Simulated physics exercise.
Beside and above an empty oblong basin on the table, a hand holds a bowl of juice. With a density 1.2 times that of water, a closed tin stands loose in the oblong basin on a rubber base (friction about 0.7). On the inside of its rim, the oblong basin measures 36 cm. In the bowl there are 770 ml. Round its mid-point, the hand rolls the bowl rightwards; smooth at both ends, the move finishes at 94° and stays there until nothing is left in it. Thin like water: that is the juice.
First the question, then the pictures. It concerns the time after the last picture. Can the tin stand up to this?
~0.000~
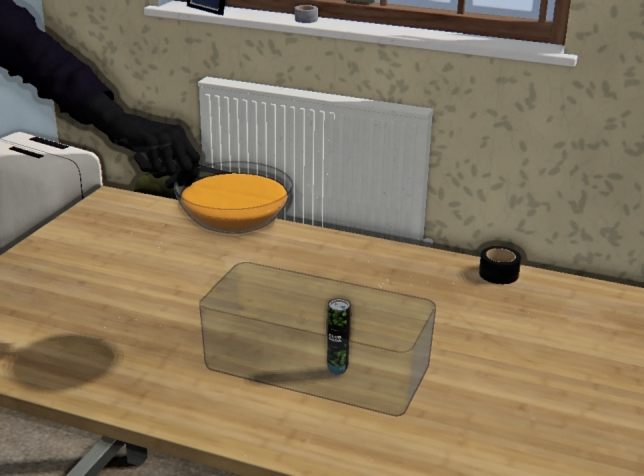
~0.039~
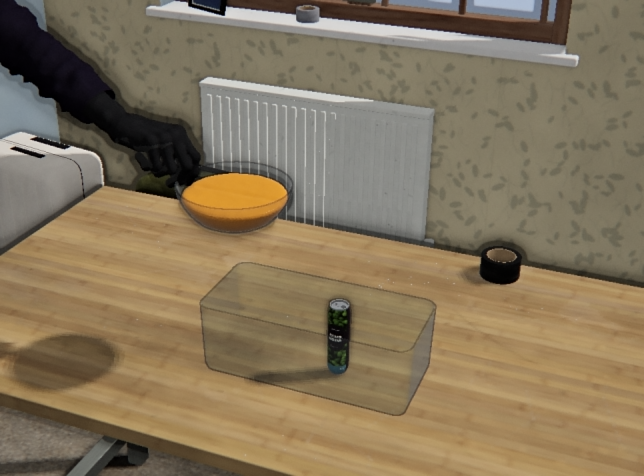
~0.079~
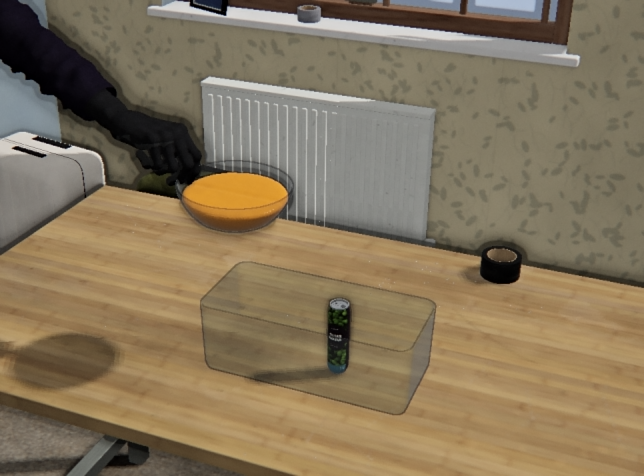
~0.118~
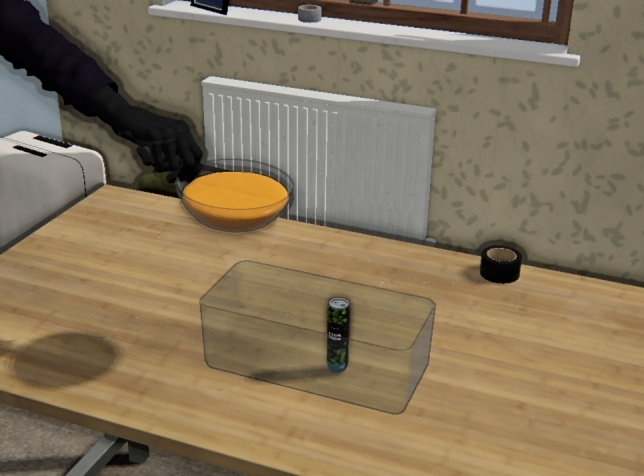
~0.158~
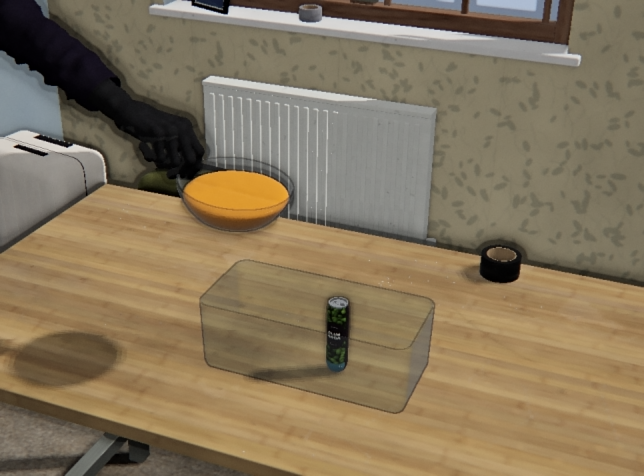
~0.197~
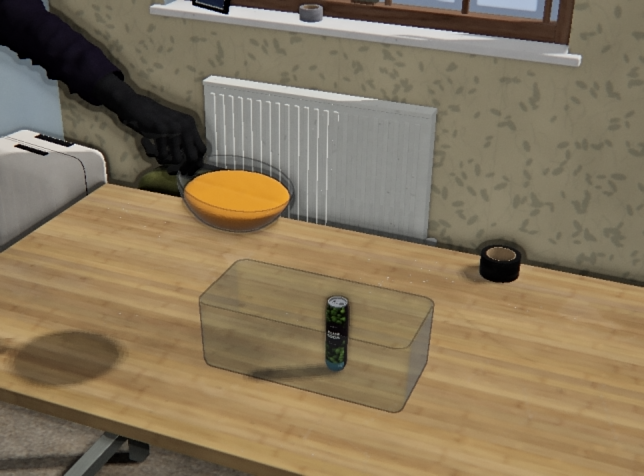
I expect it will stay vertical.
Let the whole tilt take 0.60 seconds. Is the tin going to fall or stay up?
Outcome - the tin remains standing.
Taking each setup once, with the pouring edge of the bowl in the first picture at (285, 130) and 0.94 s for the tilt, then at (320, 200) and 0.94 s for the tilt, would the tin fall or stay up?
The tin stays vertical the first time and stays vertical the second time.
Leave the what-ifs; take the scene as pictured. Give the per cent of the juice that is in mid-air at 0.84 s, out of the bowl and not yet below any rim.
Estimated airborne part: Roughly 6 per cent.
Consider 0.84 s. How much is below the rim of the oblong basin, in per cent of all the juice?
92 %, more or less.
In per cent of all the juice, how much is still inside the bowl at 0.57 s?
38 %.
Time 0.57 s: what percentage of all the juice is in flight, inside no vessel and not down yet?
Estimate: About 48 % of all of it.
By 0.57 s the tilt is 62° and 38 per cent is still to pour; the tin stands where it began.
By 0.84 s the tilt is 92° and 2 per cent is still to pour; the tin stands where it began.
By 1.13 s the tilt is 94° and 0 per cent is still to pour; the tin stands where it began.
By 1.44 s the tilt is 94° and 0 per cent is still to pour; the tin stands where it began.
At rest the tin stands where it began.
